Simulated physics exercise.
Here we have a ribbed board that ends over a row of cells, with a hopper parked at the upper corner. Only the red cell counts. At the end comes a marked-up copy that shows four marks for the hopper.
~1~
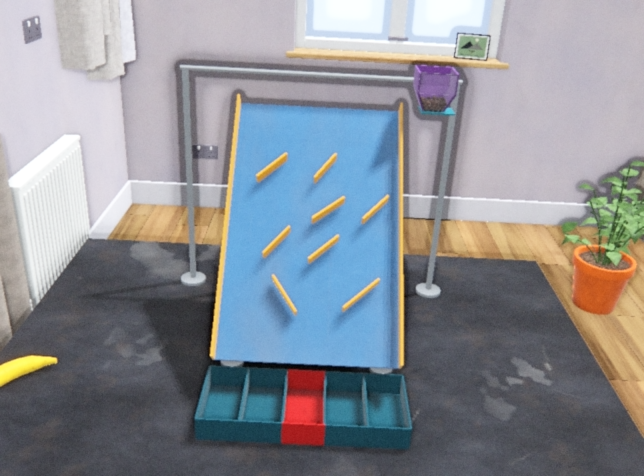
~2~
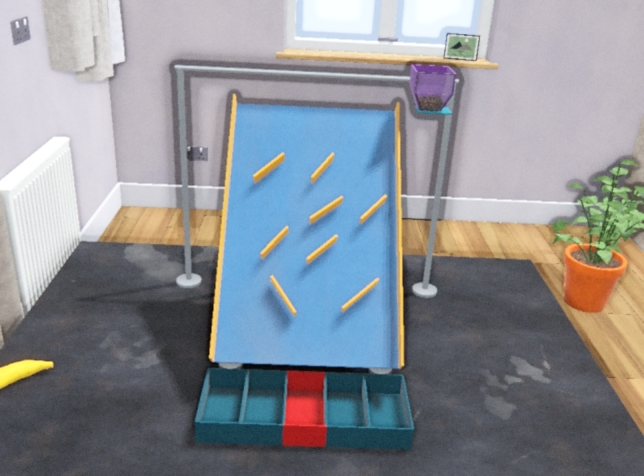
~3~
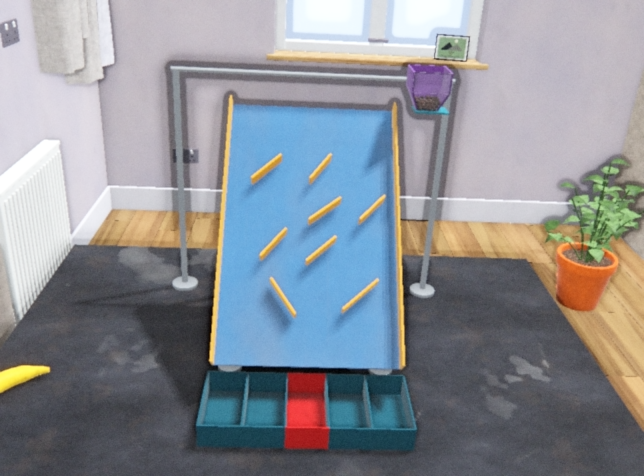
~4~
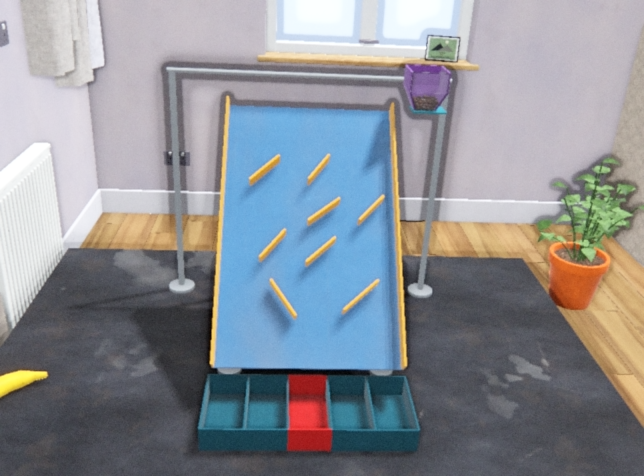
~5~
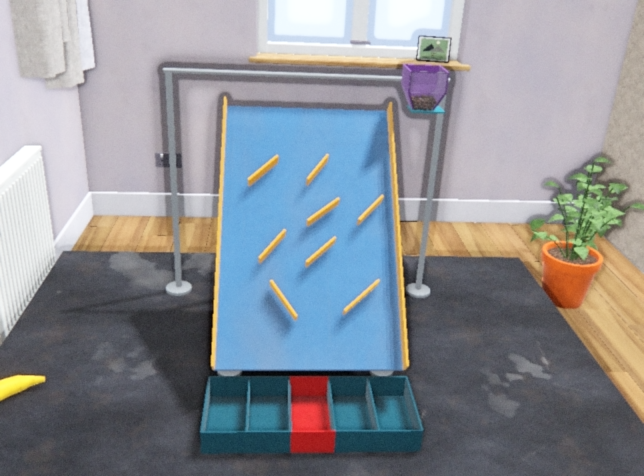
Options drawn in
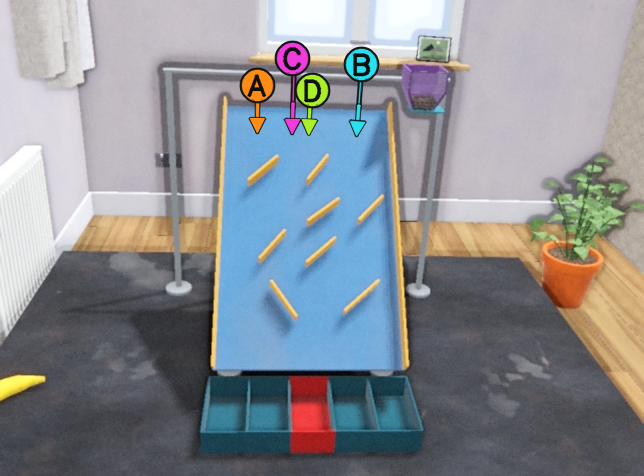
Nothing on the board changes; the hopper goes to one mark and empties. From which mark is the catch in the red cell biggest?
The answer is mark B.
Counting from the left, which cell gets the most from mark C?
The first.
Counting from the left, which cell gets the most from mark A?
The first from the left.
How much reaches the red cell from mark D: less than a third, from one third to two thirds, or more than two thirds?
Less than a third.
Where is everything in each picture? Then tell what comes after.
Hopper at (432, 102), chocolate balls, door shut, in the first frame.
Ribs (254, 176) to (284, 153), (312, 177) to (333, 153), (310, 218) to (342, 197), in the second frame.
Ribs (360, 219) to (385, 195), (260, 255) to (286, 228), (307, 260) to (336, 236), in the third frame.
Ribs (271, 279) to (296, 315), (344, 310) to (379, 280), in the fourth frame.
Red cell at (313, 440), number 3 of 5 from the left, in the fifth frame.
On the marked copy, mark A meets the board at (257, 127); mark B meets the board at (357, 130); mark C meets the board at (292, 128); mark D meets the board at (308, 129).
With A, a stray few in the red cell, most in other cells, about a quarter outside the box.
With B, about a third in the red cell, about half in other cells, a small part outside the box.
With C, a small part in the red cell, about two thirds in other cells, about a quarter outside the box.
With D, a small part in the red cell, about two thirds in other cells, about a quarter outside the box.
